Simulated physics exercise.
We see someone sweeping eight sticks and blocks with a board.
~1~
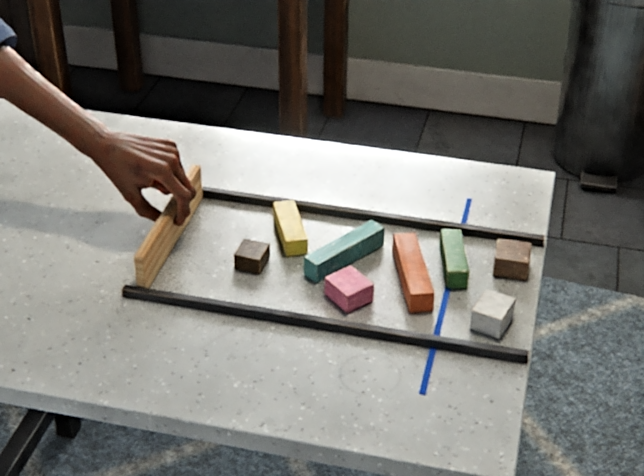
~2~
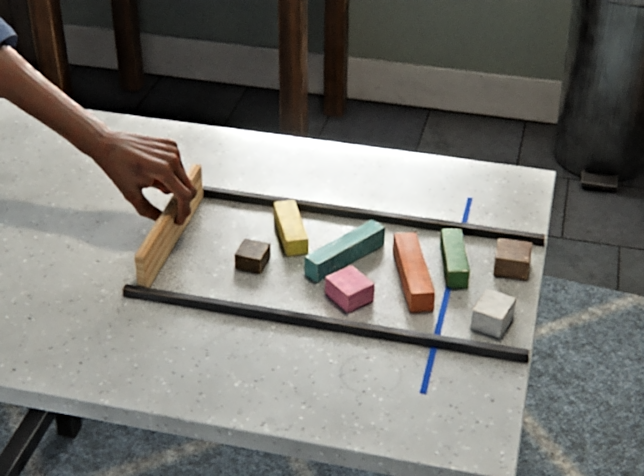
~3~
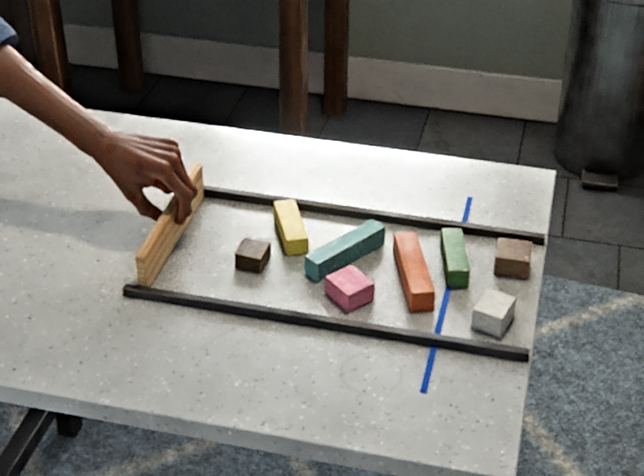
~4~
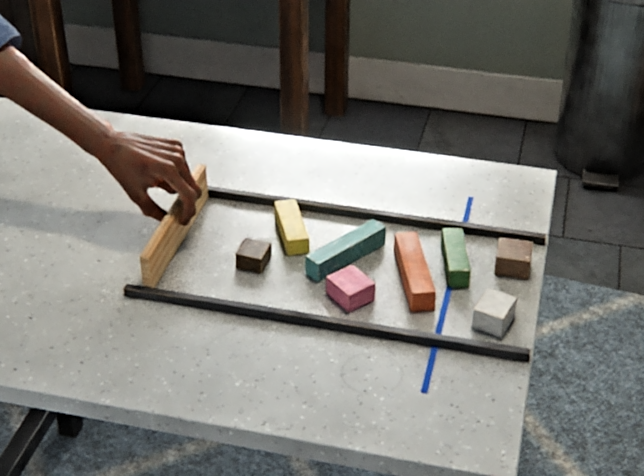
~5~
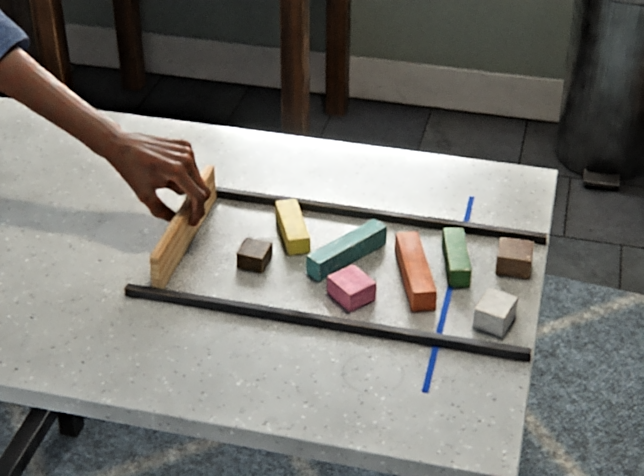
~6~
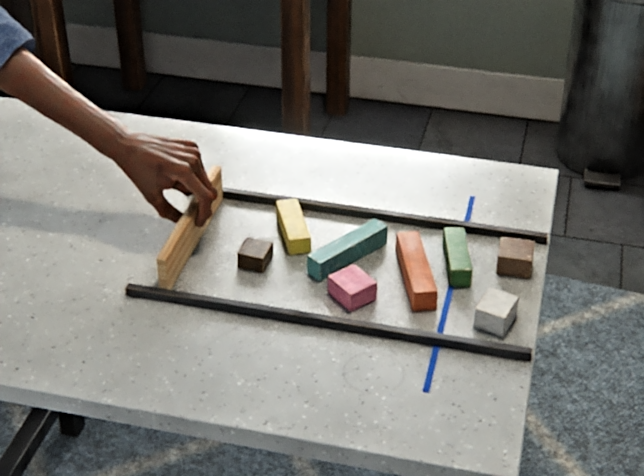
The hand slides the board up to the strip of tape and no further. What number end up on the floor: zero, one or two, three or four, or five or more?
The number that fall off is one or two.
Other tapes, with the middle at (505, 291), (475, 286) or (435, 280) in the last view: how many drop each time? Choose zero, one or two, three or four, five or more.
In that order: More than four; 3 or 4; either one or two.
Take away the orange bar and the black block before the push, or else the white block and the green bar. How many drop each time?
The counts: 0 and 0.
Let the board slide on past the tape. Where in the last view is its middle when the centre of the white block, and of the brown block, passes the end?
Its middle is around (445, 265) and around (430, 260).
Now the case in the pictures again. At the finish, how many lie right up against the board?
3 of them.
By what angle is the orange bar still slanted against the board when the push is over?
About 5°.
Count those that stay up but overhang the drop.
Overhanging: 1.
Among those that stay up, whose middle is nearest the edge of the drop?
The green bar ends nearest.
A little later, none off yet; brown block at rest near (515, 257); white block at rest near (496, 312); green bar at rest near (457, 257).
Next, none off yet; brown block shifted a little near (529, 259); white block moving near (503, 313); green bar shifted a little near (500, 263).
When it is over, the number that fall off is one or two; down, white block and brown block.
